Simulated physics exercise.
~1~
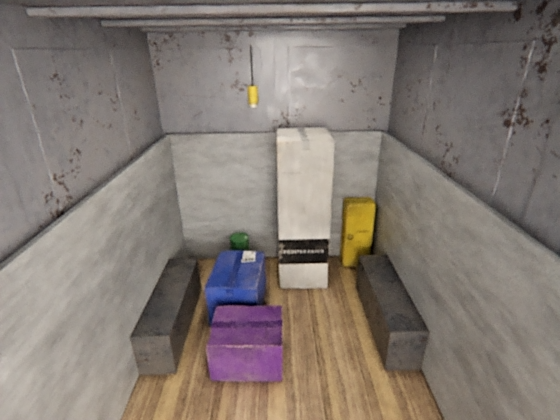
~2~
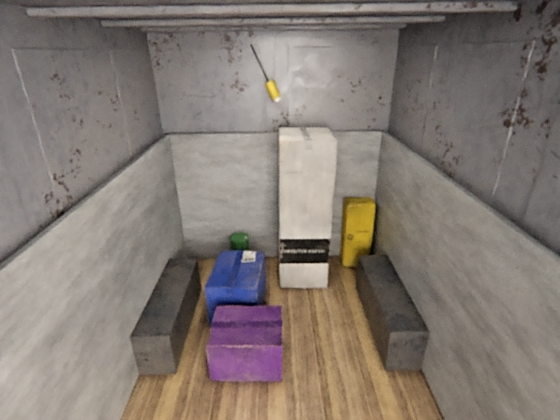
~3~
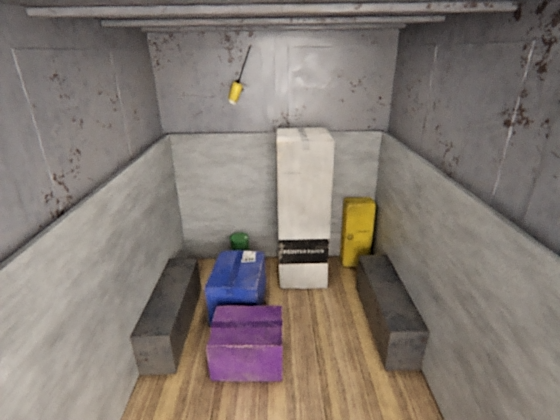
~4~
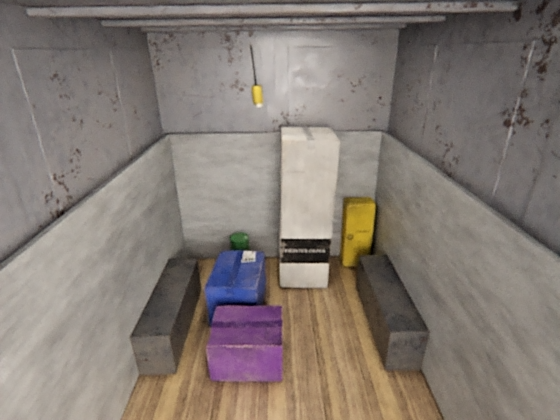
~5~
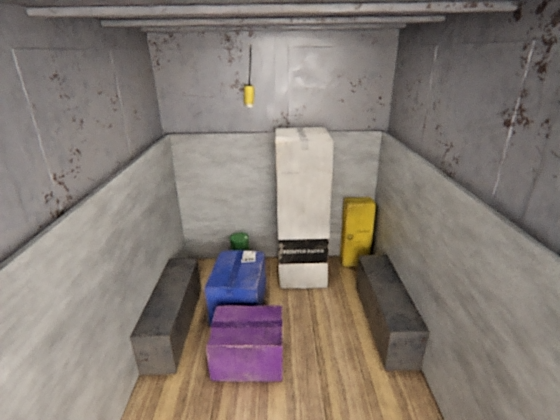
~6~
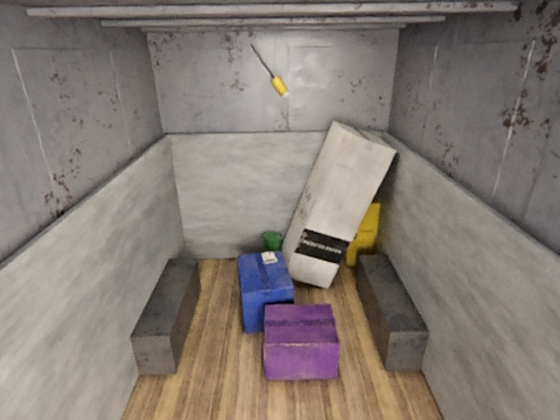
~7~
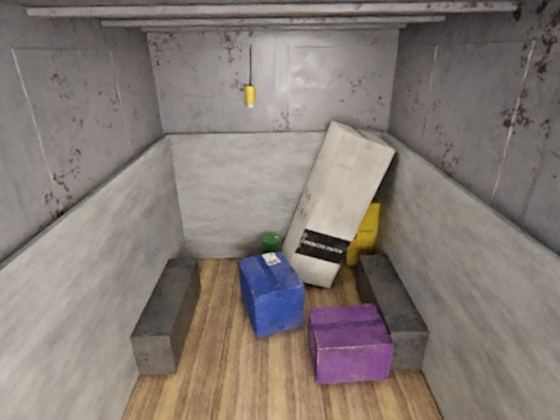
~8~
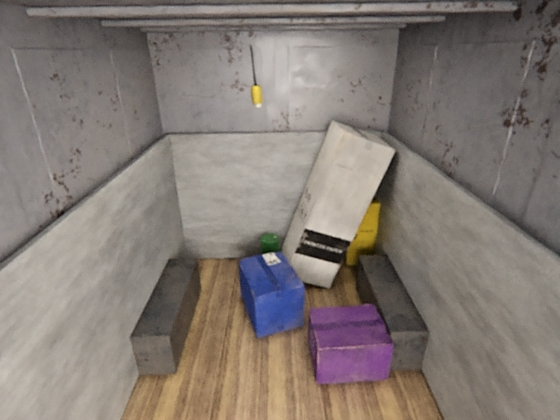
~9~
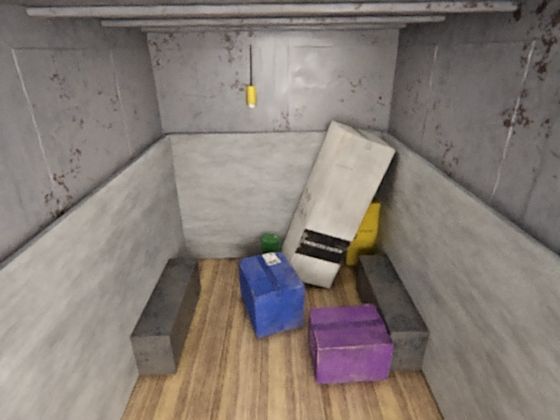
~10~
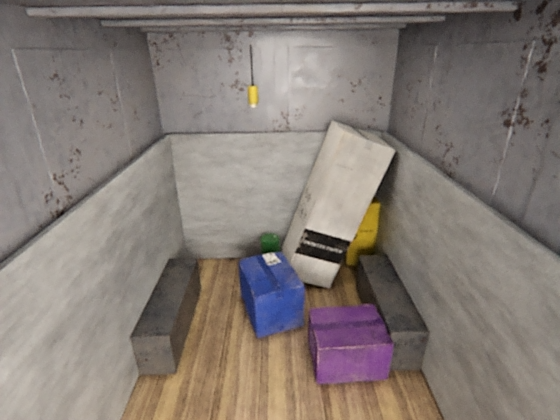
In the load bay of a van, a yellow lamp swings above boxes and a green canister until the purple box, blue box and canister slide right and the tall white box tips right, ending at a lean over the yellow box while the others rest upright.
